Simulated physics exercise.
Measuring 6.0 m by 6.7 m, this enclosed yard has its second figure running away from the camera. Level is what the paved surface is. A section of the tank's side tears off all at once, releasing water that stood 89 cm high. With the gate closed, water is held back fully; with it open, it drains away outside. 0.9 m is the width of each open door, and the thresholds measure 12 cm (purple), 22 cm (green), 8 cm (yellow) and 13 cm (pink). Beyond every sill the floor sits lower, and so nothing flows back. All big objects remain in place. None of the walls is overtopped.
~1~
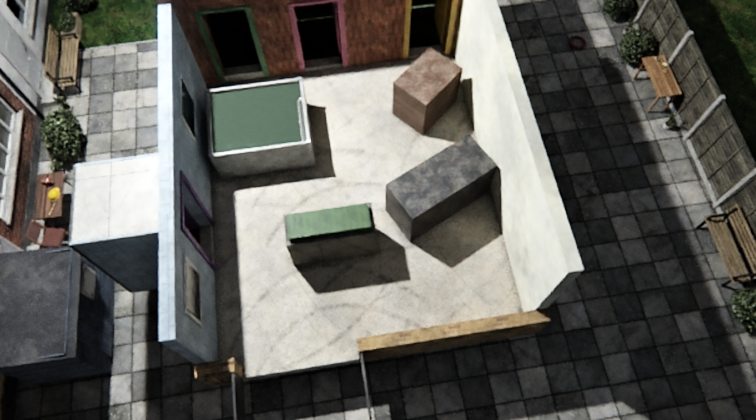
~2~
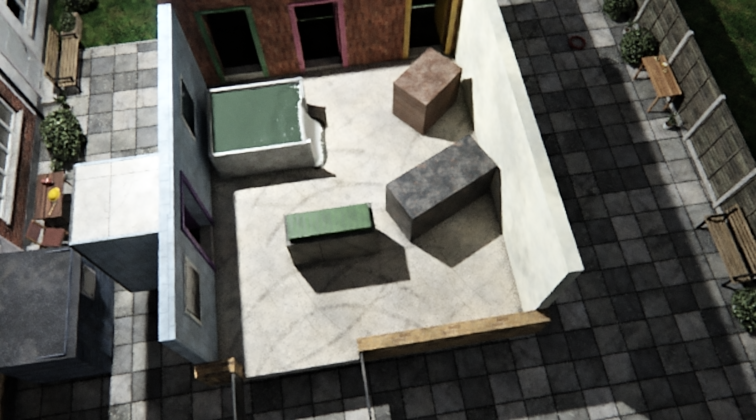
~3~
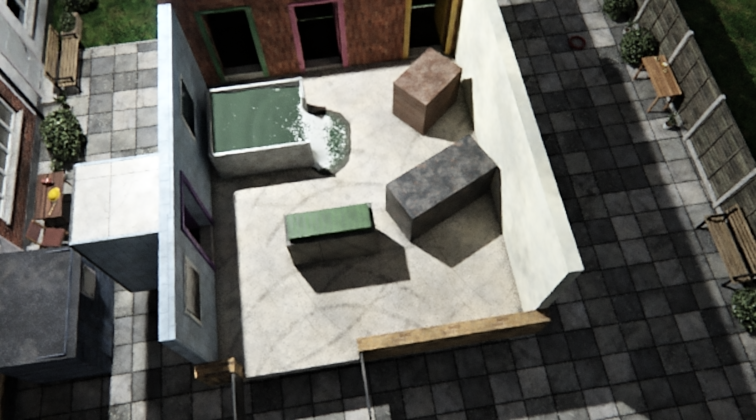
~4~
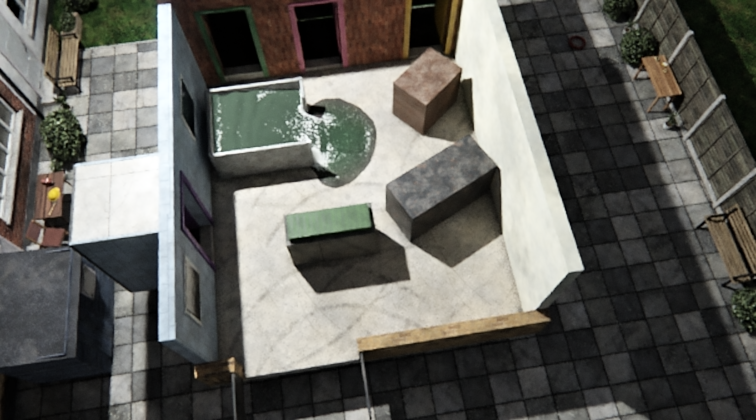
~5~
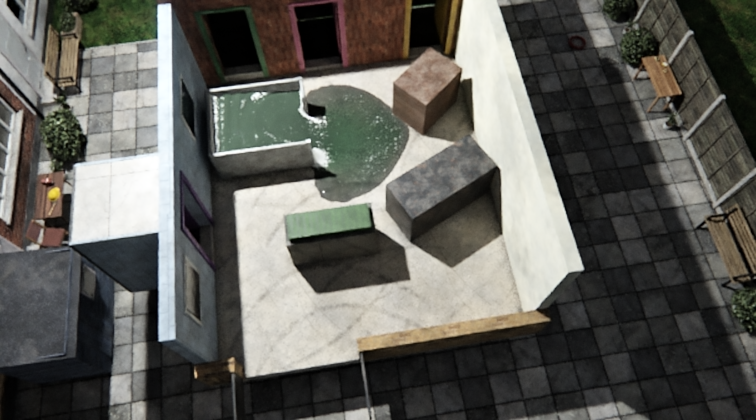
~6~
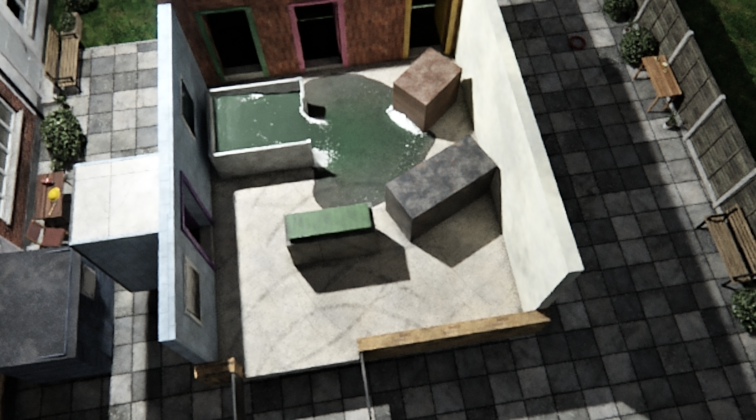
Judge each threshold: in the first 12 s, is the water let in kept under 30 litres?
Result: Purple door: Below the cap. Green door: Below the cap. Yellow door: Above the cap. Pink door: Below the cap.
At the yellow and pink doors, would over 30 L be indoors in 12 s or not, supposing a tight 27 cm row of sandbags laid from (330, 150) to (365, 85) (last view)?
Then: Yellow above, pink over.
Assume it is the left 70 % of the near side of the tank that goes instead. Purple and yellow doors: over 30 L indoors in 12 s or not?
The purple door comes out more than that and the yellow door less than that.
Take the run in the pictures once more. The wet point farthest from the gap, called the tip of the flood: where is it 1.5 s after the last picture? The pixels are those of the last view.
I'd put it near pixel (506, 277) of the last picture.
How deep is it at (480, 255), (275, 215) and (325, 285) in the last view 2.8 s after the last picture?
Roughly 1, 0, 0 cm.
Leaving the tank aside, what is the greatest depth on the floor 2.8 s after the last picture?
Depth: Approx. 36 cm.
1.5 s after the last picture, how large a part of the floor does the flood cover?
Covered: Roughly 40 per cent.
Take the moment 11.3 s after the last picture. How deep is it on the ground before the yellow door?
The depth there is near 7.0 cm.
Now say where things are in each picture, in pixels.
The tank at (258, 118) is whole and still, 89 cm deep, in the first picture.
Water pours out at (308, 136) and has run 0.6 m, to (316, 167); typically 8 cm deep outside, 89 cm at the tank's back, in the second picture.
The front is at (342, 120), 0.9 m from the gap at (308, 137); 1.0 m2 of floor is under water; 89 cm left at the back of the tank, in the third picture.
The front is at (372, 127), 1.5 m from the gap at (308, 137); 2.3 m2 of floor is under water; 83 cm left at the back of the tank, in the fourth picture.
The front is at (406, 133), 2.2 m from the gap at (308, 137); 4.6 m2 of floor is under water; 75 cm left at the back of the tank, in the fifth picture.
The front is at (431, 139), 2.7 m from the gap at (308, 137); 6.3 m2 of floor is under water; 77 cm left at the back of the tank, in the sixth picture.
Then, 0.7 s after the last picture water covers 30 % of the floor and is deepest (53 cm) near (459, 164); purple door not reached, green door not reached, yellow door 15 cm at the sill, 0 L in, pink door 5 cm at the sill, 0 L in.
Then, 1.5 s after the last picture water covers 40 % of the floor and is deepest (47 cm) near (471, 148); purple door not reached, green door not reached, yellow door 20 cm at the sill, 46 L in, pink door 2 cm at the sill, 0 L in.
Then, 2.8 s after the last picture water covers 45 % of the floor and is deepest (36 cm) near (453, 109); purple door not reached, green door not reached, yellow door 23 cm at the sill, 151 L in, pink door 4 cm at the sill, 0 L in.
Then, 6.3 s after the last picture water covers 80 % of the floor and is deepest (22 cm) near (211, 163); purple door 10 cm at the sill, 0 L in, green door 12 cm at the sill, 0 L in, yellow door 15 cm at the sill, 291 L in, pink door 11 cm at the sill, 0 L in.
Then, 11.3 s after the last picture water covers 95 % of the floor and is deepest (12 cm) near (208, 109); purple door 6 cm at the sill, 0 L in, green door 12 cm at the sill, 0 L in, yellow door 7 cm at the sill, 329 L in, pink door 10 cm at the sill, 0 L in.
